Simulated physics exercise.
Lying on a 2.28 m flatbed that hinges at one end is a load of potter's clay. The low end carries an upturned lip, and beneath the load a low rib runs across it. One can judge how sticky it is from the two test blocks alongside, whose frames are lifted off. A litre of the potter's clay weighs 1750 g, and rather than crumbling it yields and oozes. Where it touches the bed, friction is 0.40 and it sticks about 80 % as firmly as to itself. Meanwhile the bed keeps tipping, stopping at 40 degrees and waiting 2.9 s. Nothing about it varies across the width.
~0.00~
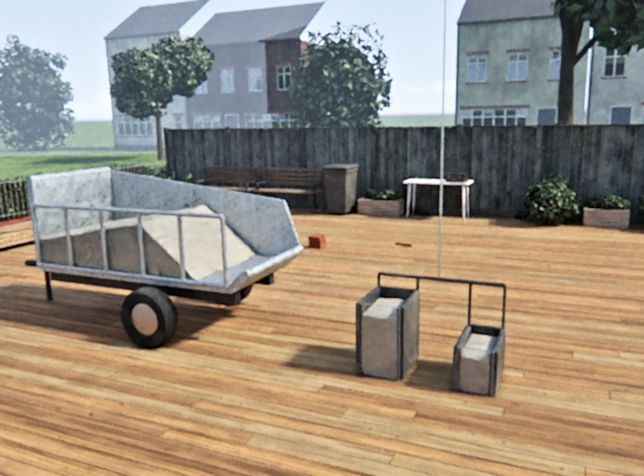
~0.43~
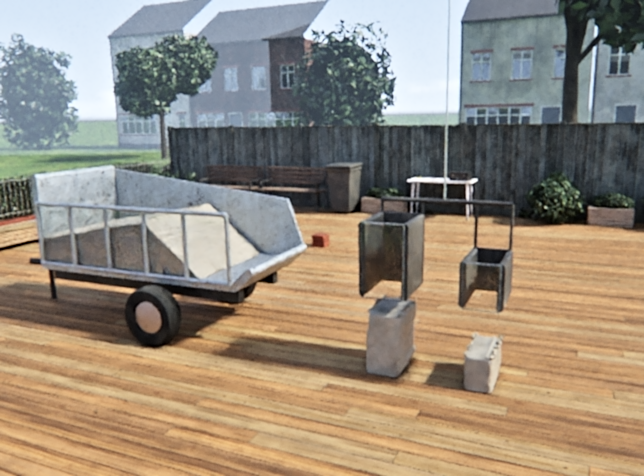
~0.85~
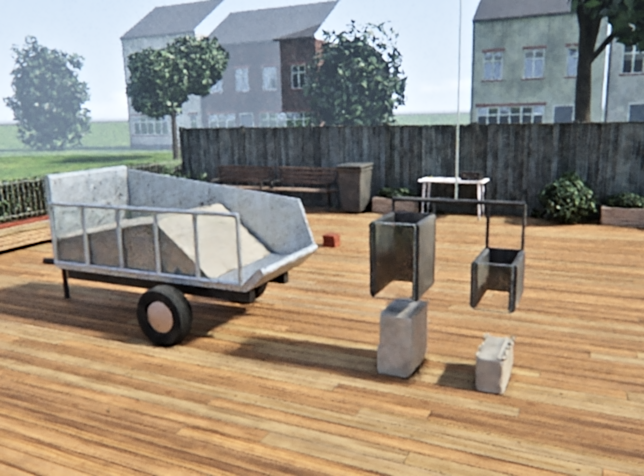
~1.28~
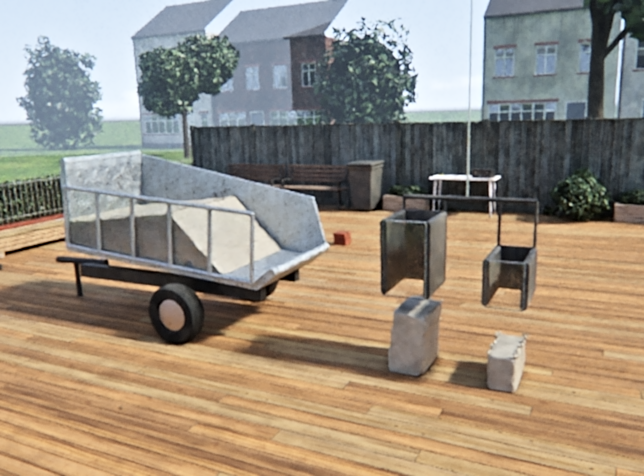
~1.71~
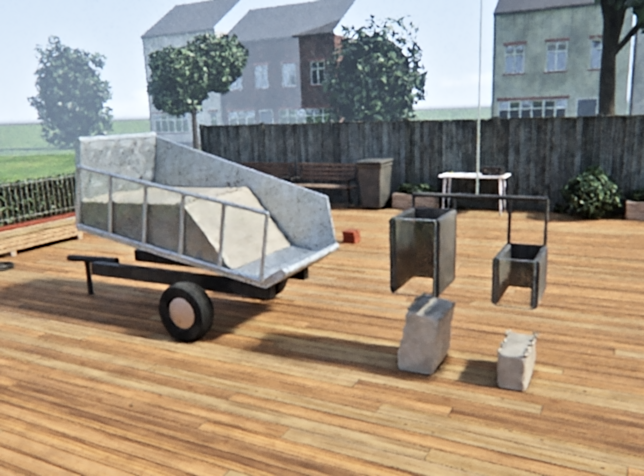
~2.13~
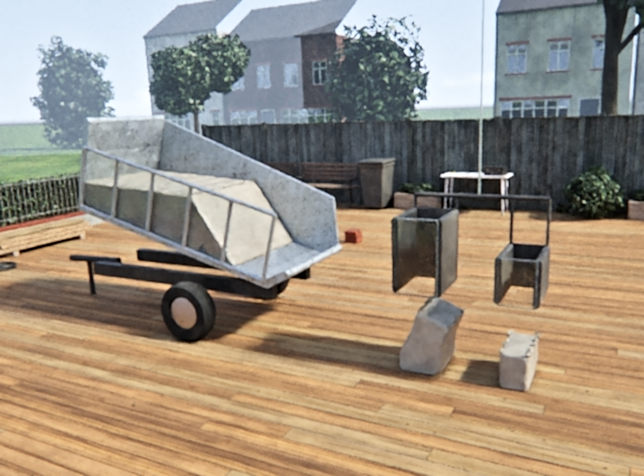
A grey trailer with a railed bed holding a pale beige mound stands at left on a sunlit wooden deck, seen from slightly above, with a dark fence, trees and houses behind. At right, two joined dark metal sleeves surround two grey blocks, one taller. The sleeves lift clear and hang above while the view drifts left, then the bed's left end rises and the taller block slumps slightly.
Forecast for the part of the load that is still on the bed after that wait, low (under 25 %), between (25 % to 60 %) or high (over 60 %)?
Forecast high.
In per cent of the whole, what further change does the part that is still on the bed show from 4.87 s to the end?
0 %.
After 2.95 s, the tilt is 25 degrees and 100 % is on the bed.
After 3.91 s, the tilt is 36 degrees and 100 % is on the bed.
After 4.87 s, the tilt is 40 degrees and 100 % is on the bed.
After 5.83 s, the tilt is 40 degrees and 100 % is on the bed.
After 7.30 s, the tilt is 40 degrees and 100 % is on the bed.
